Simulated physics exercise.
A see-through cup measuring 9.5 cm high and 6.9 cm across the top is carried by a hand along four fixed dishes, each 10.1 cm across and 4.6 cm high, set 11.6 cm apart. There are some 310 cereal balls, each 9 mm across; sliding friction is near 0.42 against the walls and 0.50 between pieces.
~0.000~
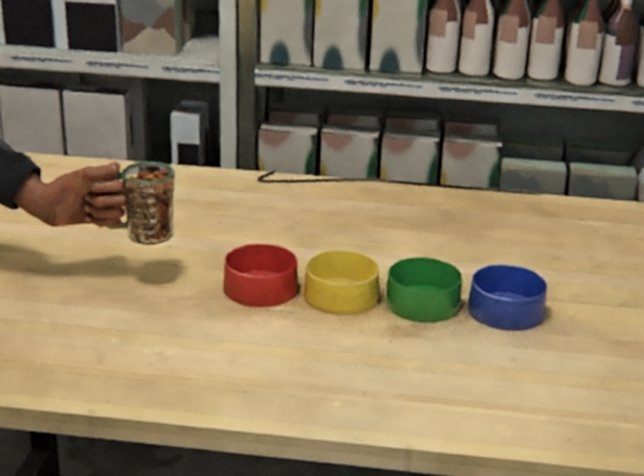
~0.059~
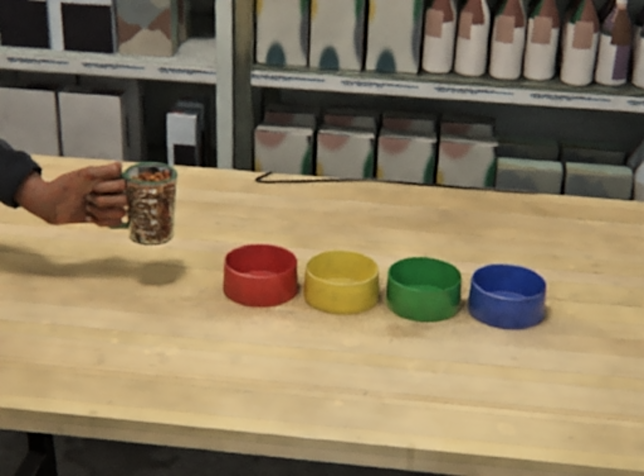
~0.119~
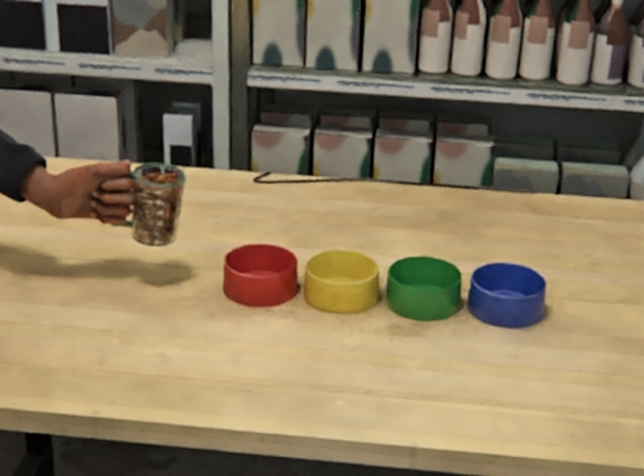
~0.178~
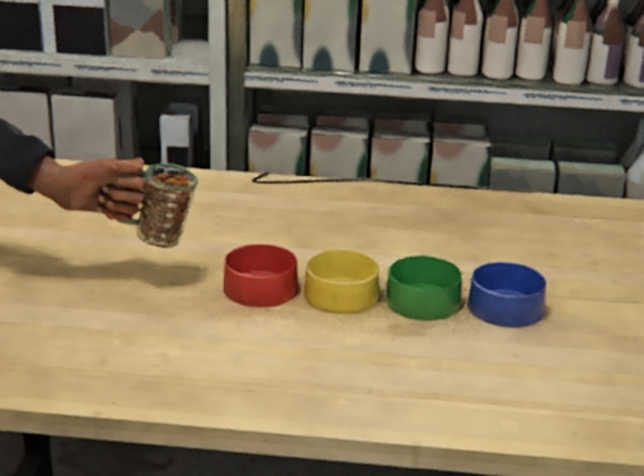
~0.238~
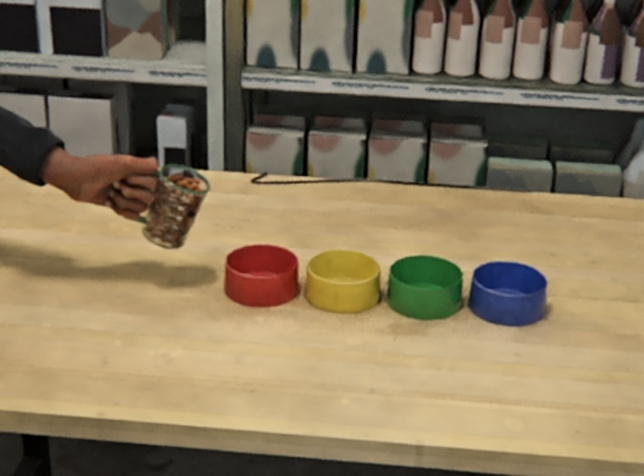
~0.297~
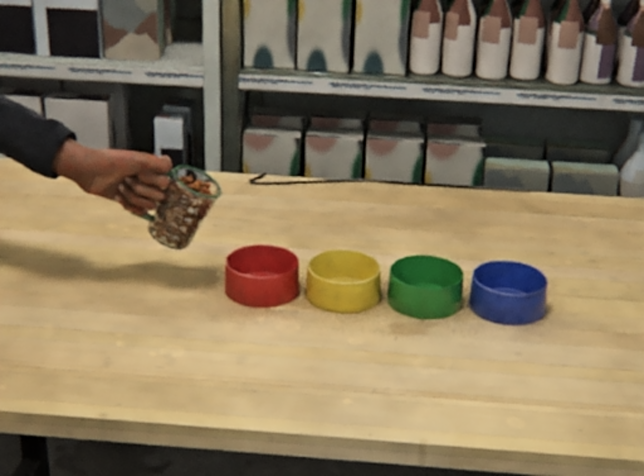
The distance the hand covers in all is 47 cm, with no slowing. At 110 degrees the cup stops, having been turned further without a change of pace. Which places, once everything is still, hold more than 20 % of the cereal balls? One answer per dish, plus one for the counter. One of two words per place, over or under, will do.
Red dish: Gets a fifth at most; blue dish: Gets a fifth at most; green dish: Gets more than a fifth; yellow dish: Gets more than a fifth; counter: Gets a fifth at most.
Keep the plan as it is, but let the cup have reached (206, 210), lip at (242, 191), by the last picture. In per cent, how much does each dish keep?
In the end red holds 0, blue holds 80, green holds 10, yellow holds 0.
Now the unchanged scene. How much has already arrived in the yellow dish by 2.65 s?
Estimate: Near 55 %.
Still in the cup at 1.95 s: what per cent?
Roughly 5 %.
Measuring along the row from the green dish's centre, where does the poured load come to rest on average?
Near 6 cm, shifted toward decreasing x.
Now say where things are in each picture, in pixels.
The first picture shows cup at (149, 204), tilt 0 degrees, lip at (173, 174), moved 0.0 cm; middle of the pieces at (151, 207); red dish at (261, 260); yellow dish at (343, 267); green dish at (425, 275); blue dish at (509, 282).
The second picture shows cup at (151, 204), tilt 2 degrees, lip at (175, 176), moved 0.3 cm; middle of the pieces at (152, 208).
The third picture shows cup at (157, 205), tilt 7 degrees, lip at (184, 179), moved 1.2 cm; middle of the pieces at (158, 209).
The fourth picture shows cup at (165, 206), tilt 13 degrees, lip at (196, 183), moved 2.3 cm; middle of the pieces at (166, 210).
The fifth picture shows cup at (174, 208), tilt 20 degrees, lip at (209, 188), moved 3.5 cm; middle of the pieces at (174, 211).
The sixth picture shows cup at (183, 209), tilt 27 degrees, lip at (220, 193), moved 4.7 cm; middle of the pieces at (182, 212); red dish at (262, 261); yellow dish at (344, 266); green dish at (427, 272); blue dish at (510, 278). The cup turns about 115 degrees a second and travels 20 cm a second.
Then, at 1.29 s, tilt 110 degrees; cup holds 50 %, yellow 50 %.
After 1.95 s, tilt 110 degrees; cup holds 5 %, green 30 %, yellow 55 %.
After 2.65 s, tilt 110 degrees; cup holds 0 %, green 30 %, yellow 55 %.
By 3.0 s all is still; red 0 %, blue 0 %, green 30 %, yellow 55 %, counter 10 %.
